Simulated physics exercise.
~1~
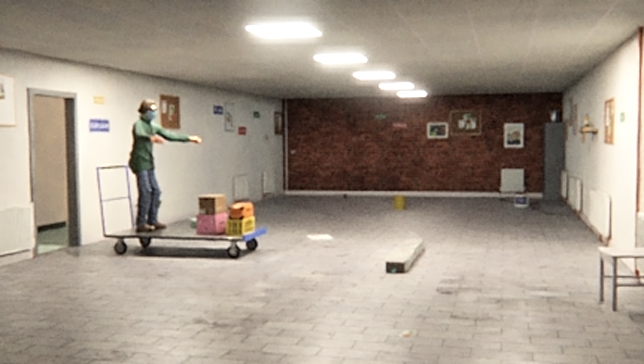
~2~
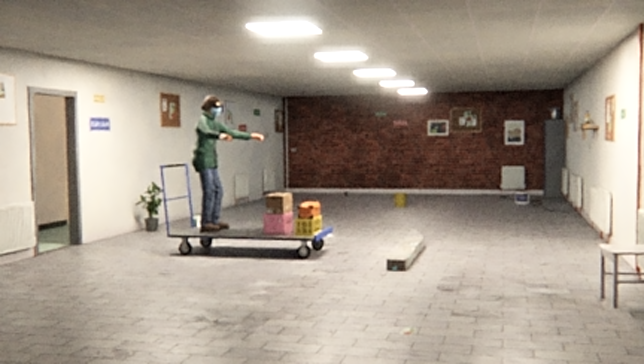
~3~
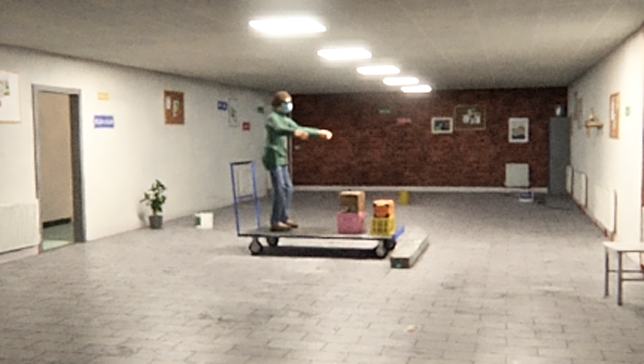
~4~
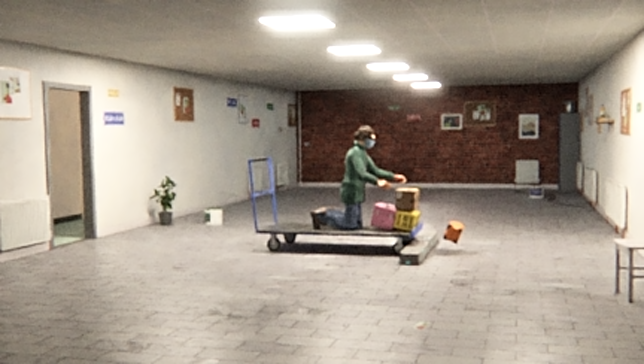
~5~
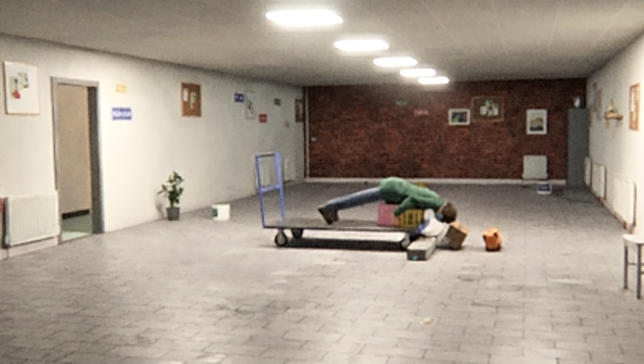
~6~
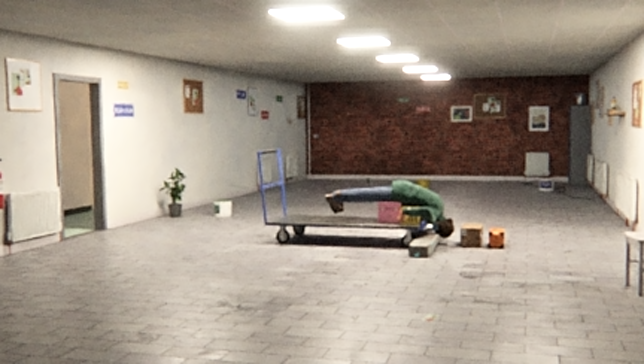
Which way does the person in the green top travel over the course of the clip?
The person travels to the right, first riding on the cart and then pitching forward over its front end.
